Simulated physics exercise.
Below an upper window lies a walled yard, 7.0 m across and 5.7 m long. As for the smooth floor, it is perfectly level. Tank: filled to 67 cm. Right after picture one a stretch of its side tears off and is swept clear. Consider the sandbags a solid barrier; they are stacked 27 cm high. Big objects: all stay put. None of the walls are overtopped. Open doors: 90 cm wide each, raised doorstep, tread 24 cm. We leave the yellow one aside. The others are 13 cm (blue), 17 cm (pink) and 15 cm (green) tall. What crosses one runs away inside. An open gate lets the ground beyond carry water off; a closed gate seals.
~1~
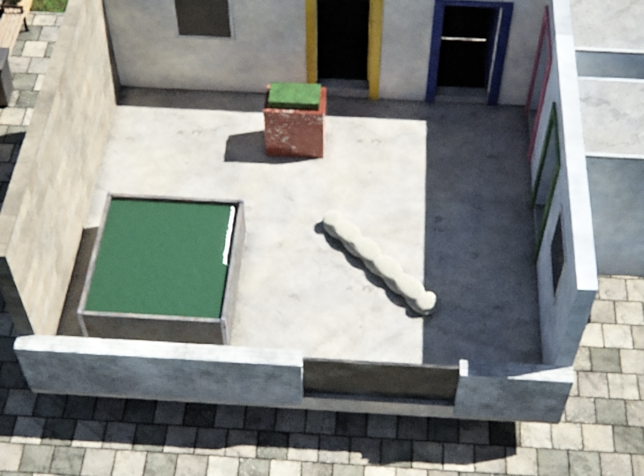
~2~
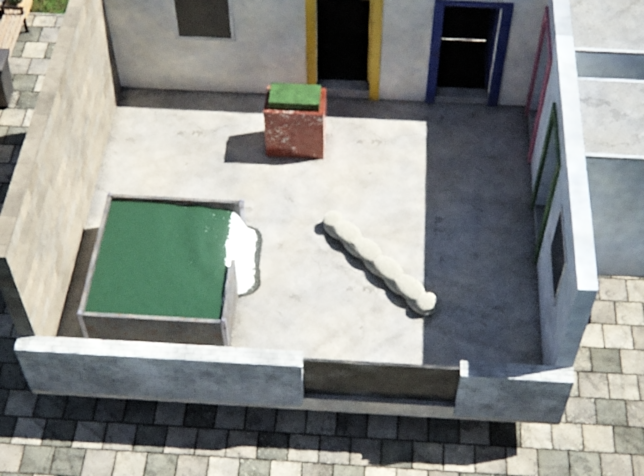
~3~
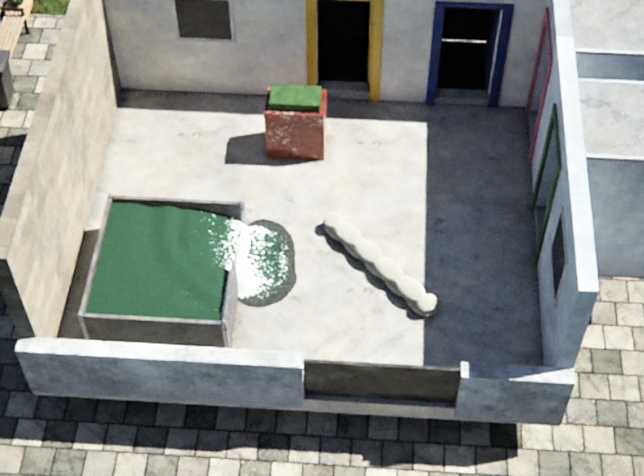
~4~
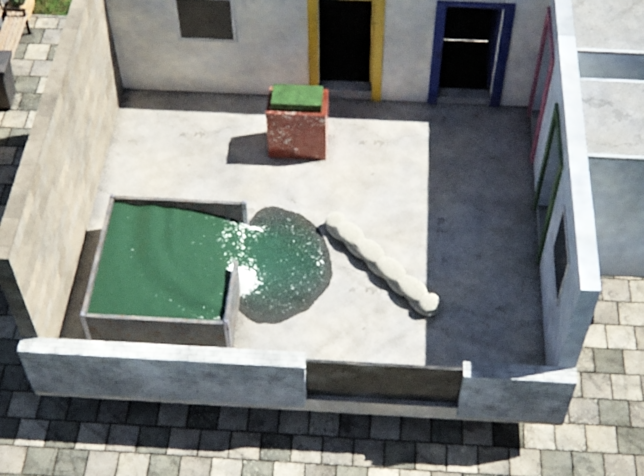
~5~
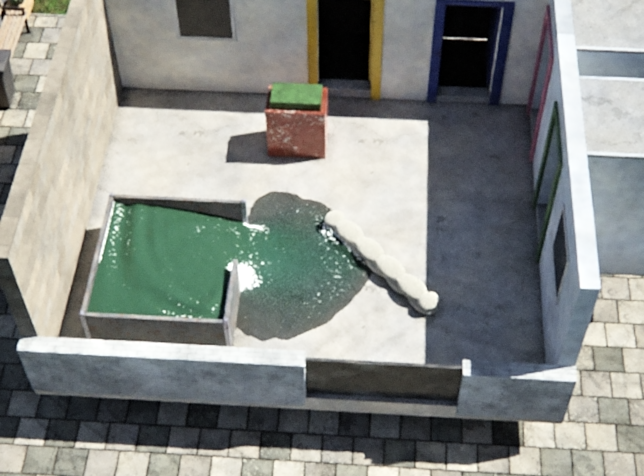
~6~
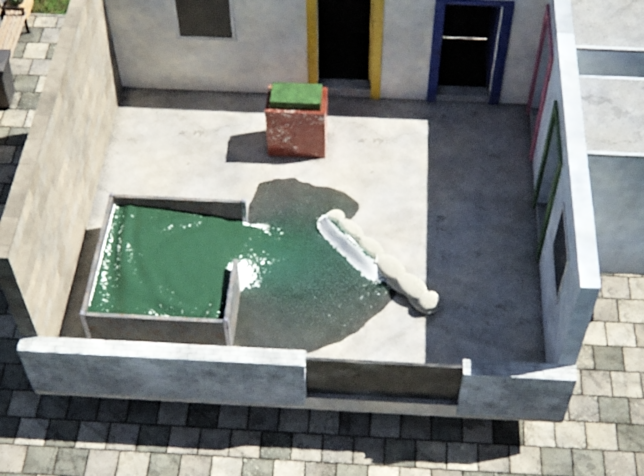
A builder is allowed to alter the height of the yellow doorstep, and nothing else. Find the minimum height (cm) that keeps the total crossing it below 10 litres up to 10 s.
The minimum is roughly 11 cm.
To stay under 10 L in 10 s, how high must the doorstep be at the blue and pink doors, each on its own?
About 11.5 cm at blue and 15 cm at pink.
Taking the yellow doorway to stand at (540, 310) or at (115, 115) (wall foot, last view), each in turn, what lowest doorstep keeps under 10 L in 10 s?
Around 13.0 and 10.0 cm respectively.
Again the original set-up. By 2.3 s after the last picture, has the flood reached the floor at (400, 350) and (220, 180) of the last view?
First soaked, then untouched.
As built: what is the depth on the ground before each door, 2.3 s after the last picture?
Blue door 11 cm, pink door 12 cm, green door 2 cm, yellow door 10 cm.
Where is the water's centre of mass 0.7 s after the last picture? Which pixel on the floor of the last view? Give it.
The water is centred around (217, 279) in the last picture's pixels.
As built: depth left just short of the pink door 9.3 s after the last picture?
Depth: Near 10.0 cm.
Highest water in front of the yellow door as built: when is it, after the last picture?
The depth peaks at about 5.0 seconds.
Then, 0.7 s after the last picture water covers 25 % of the floor, deepest (40 cm) near (329, 241); it has not reached the yellow door.
Then, 2.3 s after the last picture water covers 50 % of the floor, deepest (38 cm) near (538, 395); 10 cm at the yellow door, 0 litres in over its 18 cm doorstep.
Then, 9.3 s after the last picture water covers 95 % of the floor, deepest (14 cm) near (90, 221); 10 cm at the yellow door, 0 litres in over its 18 cm doorstep.
At the yellow door as built, the water peaked near 14 cm, 5.1 s after the last picture.
With a doorstep of 9 cm, 30 litres would have come in within the 10 s; with 12 cm, 6 litres. So under 10 litres takes about 11 cm.
